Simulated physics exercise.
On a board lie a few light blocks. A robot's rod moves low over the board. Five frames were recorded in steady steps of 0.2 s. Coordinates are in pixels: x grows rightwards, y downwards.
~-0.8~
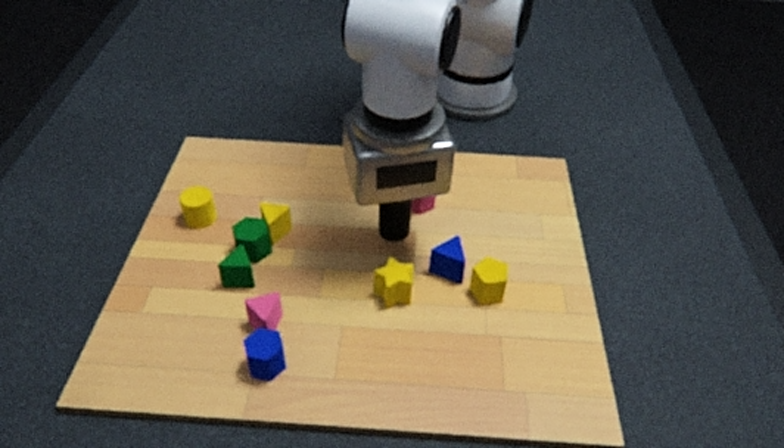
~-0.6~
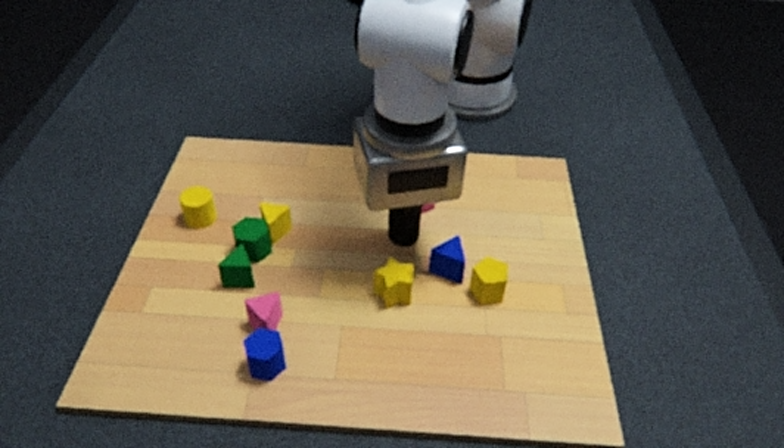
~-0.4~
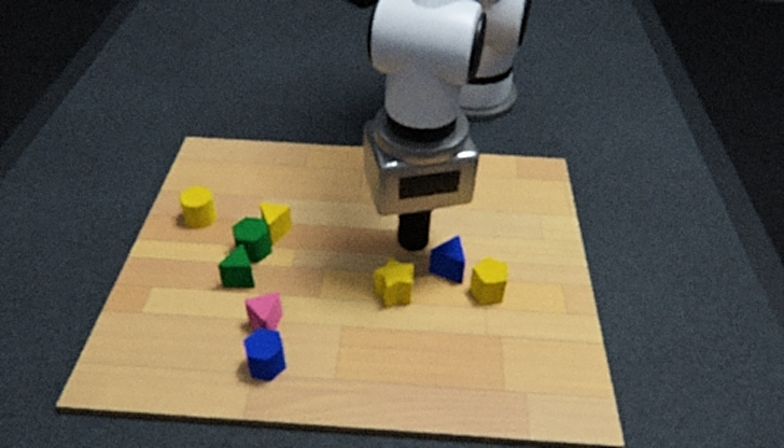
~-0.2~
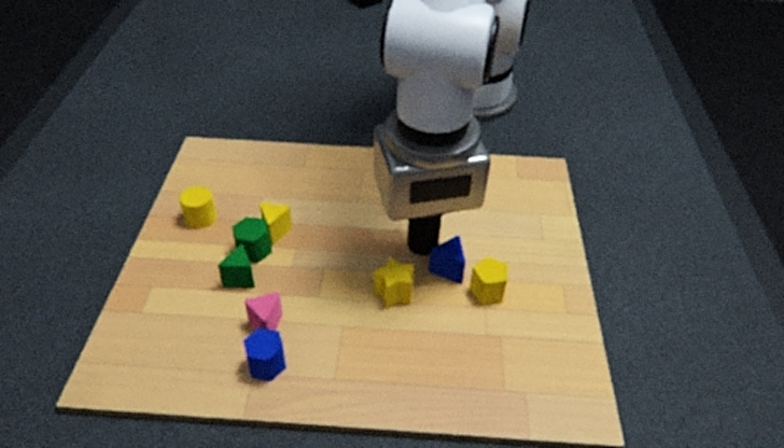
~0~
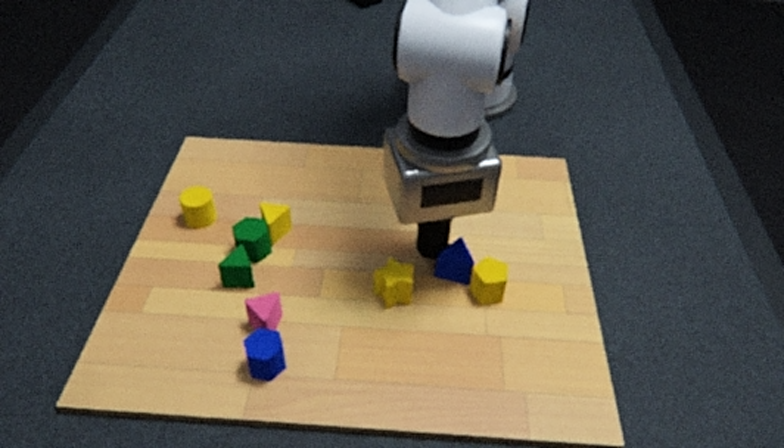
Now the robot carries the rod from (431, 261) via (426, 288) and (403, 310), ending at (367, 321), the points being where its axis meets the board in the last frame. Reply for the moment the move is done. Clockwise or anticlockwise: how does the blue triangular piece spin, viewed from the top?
Its rotation is counterclockwise.
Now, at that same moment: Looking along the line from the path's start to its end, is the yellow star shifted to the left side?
I believe not.
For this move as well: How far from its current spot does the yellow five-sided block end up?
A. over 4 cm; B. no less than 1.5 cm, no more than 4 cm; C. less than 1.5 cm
C: Less than 1.5 cm.
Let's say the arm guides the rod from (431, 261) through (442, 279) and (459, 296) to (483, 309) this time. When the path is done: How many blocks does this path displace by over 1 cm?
Counting only shifts above 1 cm, I get two blocks.
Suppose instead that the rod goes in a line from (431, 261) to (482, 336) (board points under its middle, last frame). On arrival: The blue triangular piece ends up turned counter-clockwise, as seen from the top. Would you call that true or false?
The statement is correct.
On the path given first. One third of the way, rod at (427, 276); yellow star at (392, 274); blue triangular piece at (461, 259), turned 40° anticlockwise; yellow five-sided block at (496, 270).
Two thirds of the way, rod at (404, 299); yellow star at (369, 282), turned 65° clockwise; blue triangular piece at (461, 259), turned 40° anticlockwise; yellow five-sided block at (496, 270).
At the end, rod at (367, 310); yellow star at (344, 282), turned 110° clockwise; blue triangular piece at (461, 259), turned 40° anticlockwise; yellow five-sided block at (496, 270).
